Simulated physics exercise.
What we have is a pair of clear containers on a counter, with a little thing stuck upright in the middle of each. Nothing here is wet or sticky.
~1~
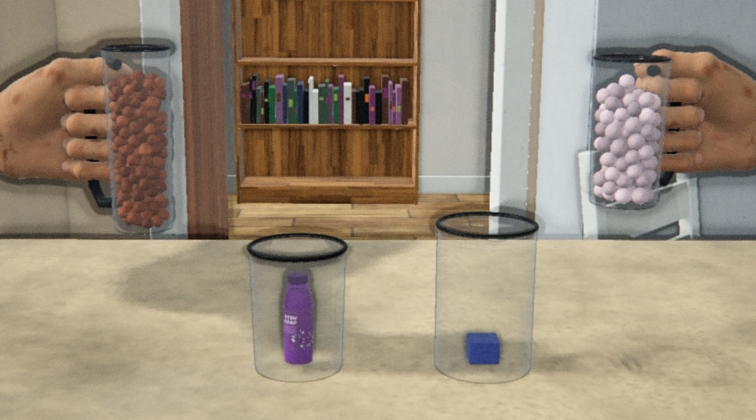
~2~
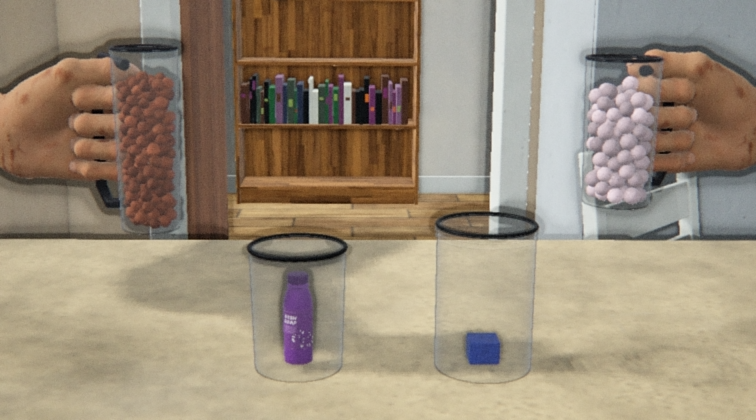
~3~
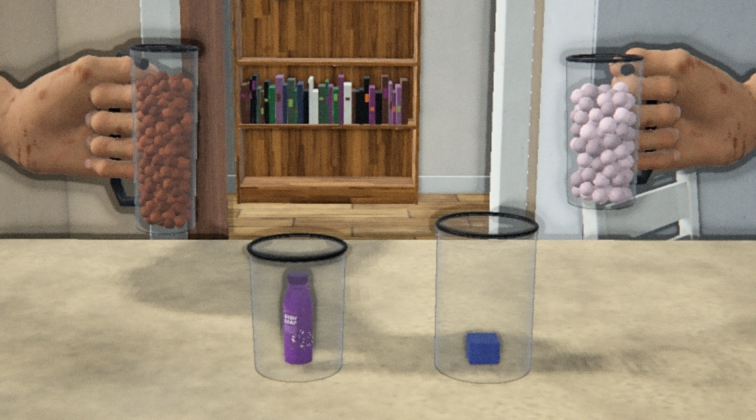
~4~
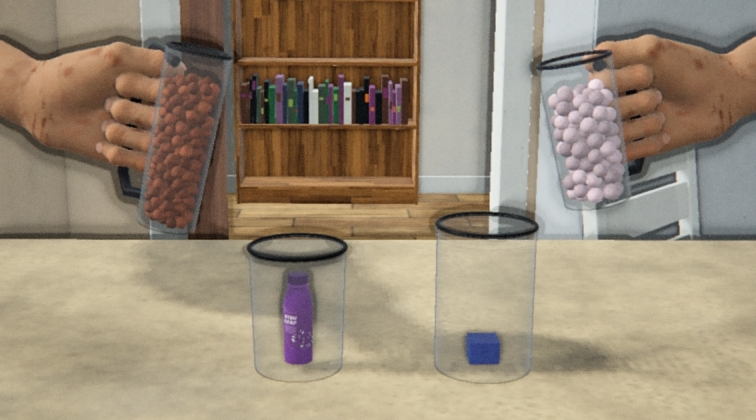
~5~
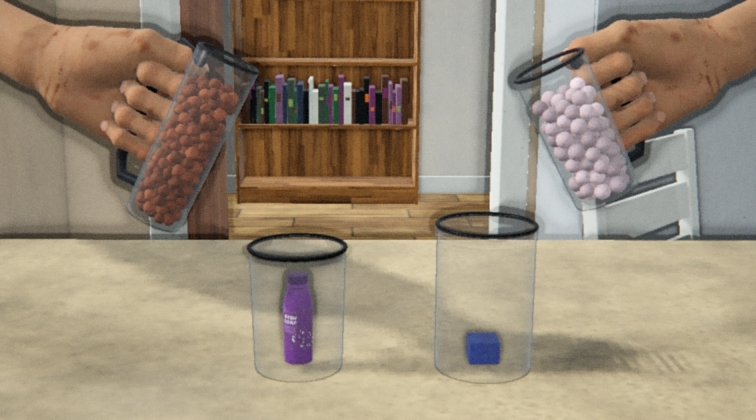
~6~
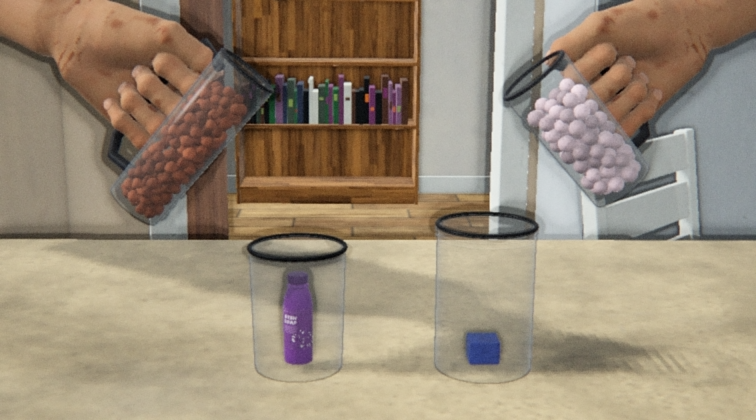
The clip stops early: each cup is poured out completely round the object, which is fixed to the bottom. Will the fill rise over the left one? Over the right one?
The left object still sticks out and the right object gets buried.
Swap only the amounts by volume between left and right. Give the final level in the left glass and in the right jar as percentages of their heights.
Left: 60 %. Right: 40 %.
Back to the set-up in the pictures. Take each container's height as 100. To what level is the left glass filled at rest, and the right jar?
Some 60 per cent left and 40 right.
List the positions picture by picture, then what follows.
The first picture shows small bottle in the left glass at (298, 317), reaching well over half way up; left cup at (140, 139), nearly full of clay pellets; small block in the right jar at (483, 348), a quarter of its height or less; right cup at (627, 131), three quarters full of sugar pearls.
The second picture shows left cup at (148, 139), upright; right cup at (620, 131), upright.
The third picture shows left cup at (165, 139), upright; right cup at (603, 131), upright.
The fourth picture shows left cup at (182, 139), tipped 13°; right cup at (586, 131), tipped 13°.
The fifth picture shows left cup at (190, 139), tipped 27°; right cup at (578, 131), tipped 27°.
The sixth picture shows small bottle in the left glass at (298, 317); left cup at (190, 139), tipped 41°; small block in the right jar at (483, 348); right cup at (578, 131), tipped 41°.
Then, 0.24 s after the last picture, left glass empty, all of its cupful still in the cup; right jar empty, all of its cupful still in the cup.
Then, 0.55 s after the last picture, left glass empty, all of its cupful still in the cup; right jar nearly empty, nearly all of its cupful still in the cup.
Then, 0.89 s after the last picture, left glass nearly empty, about two thirds of its cupful still in the cup; right jar a quarter full, about a third of its cupful still in the cup.
At rest, left glass two thirds full (surface near (298, 293)), a few pieces on the counter; right jar a third full (surface near (484, 307)), nothing beside it; the left thing is still showing; the right thing is covered.
